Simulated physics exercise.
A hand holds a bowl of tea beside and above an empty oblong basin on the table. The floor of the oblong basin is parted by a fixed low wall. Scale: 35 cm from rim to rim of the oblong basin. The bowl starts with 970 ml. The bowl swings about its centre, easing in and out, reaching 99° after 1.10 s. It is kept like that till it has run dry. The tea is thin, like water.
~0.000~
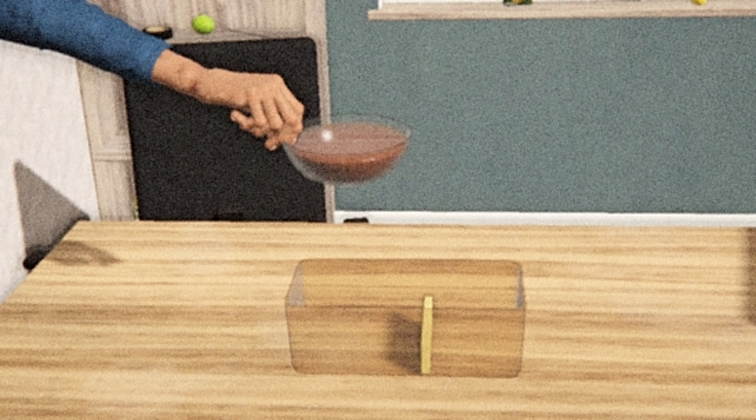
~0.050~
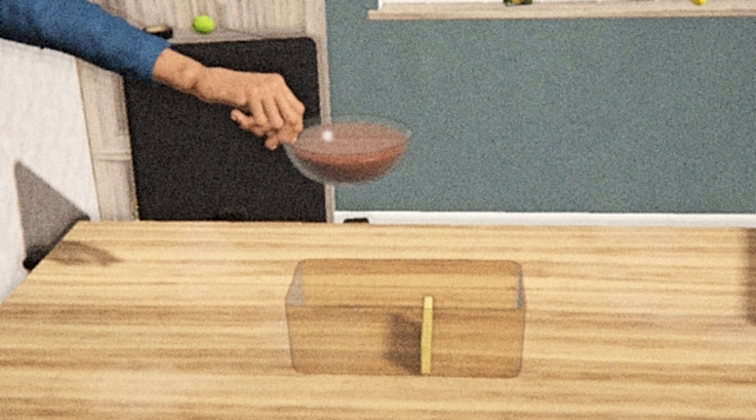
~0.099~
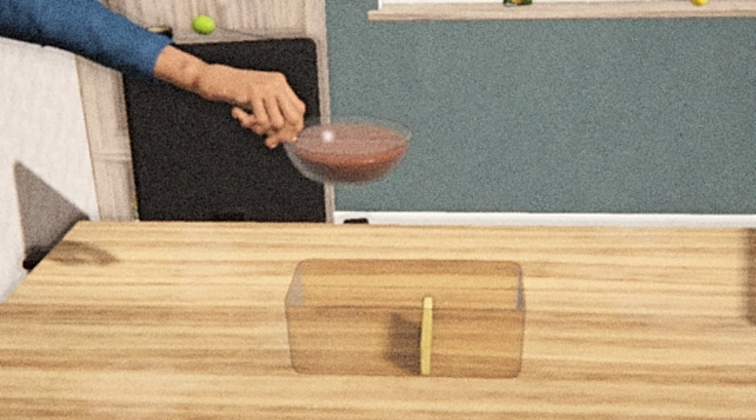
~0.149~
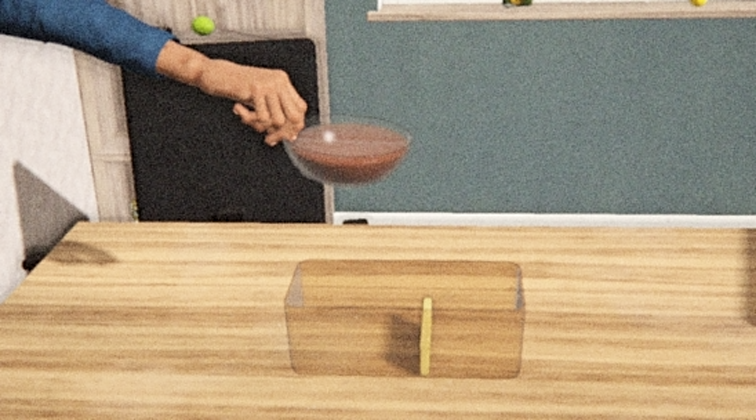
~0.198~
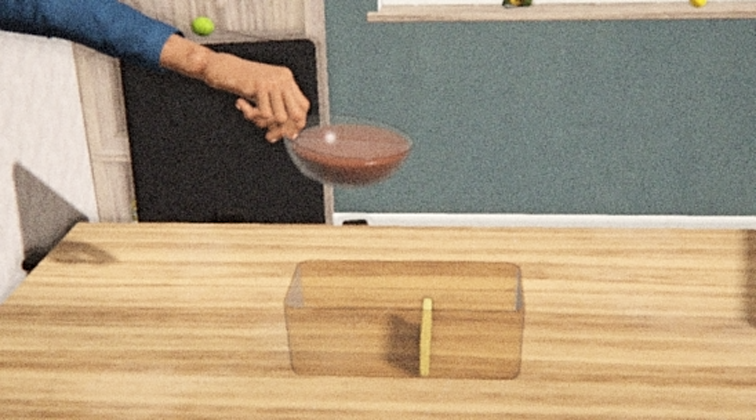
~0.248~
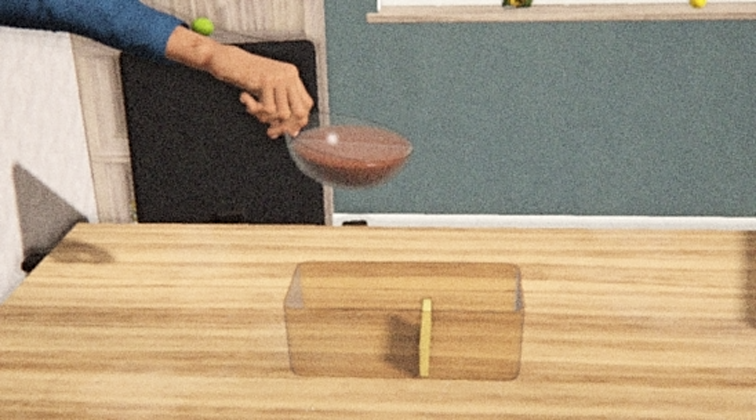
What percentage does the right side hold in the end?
Roughly 82 per cent is past the wall.
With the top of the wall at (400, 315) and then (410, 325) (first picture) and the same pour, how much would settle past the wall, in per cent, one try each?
First 95, then 85 per cent.
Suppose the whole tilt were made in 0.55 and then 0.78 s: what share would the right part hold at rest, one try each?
In turn about 60 and 70 per cent.
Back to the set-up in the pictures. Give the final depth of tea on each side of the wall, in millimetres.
Left about 4 mm, right about 40 mm.
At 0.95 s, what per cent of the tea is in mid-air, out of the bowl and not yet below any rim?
Some 8 per cent.
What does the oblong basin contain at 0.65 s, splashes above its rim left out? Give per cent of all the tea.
Near 20 in a hundred.
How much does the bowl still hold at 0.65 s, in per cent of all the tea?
About 30 per cent.
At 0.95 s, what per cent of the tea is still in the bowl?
Near 0 in a hundred.
After 0.65 s the tilt is 64° and 30 per cent is still to pour, 1 is left of the wall and 19 right of it.
After 0.95 s the tilt is 95° and 0 per cent is still to pour, 9 is left of the wall and 80 right of it.
After 1.26 s the tilt is 99° and 0 per cent is still to pour, 15 is left of the wall and 82 right of it.
After 1.60 s the tilt is 99° and 0 per cent is still to pour, 15 is left of the wall and 82 right of it.
In the end 15 per cent lies left of the wall, 82 right of it and 3 outside.
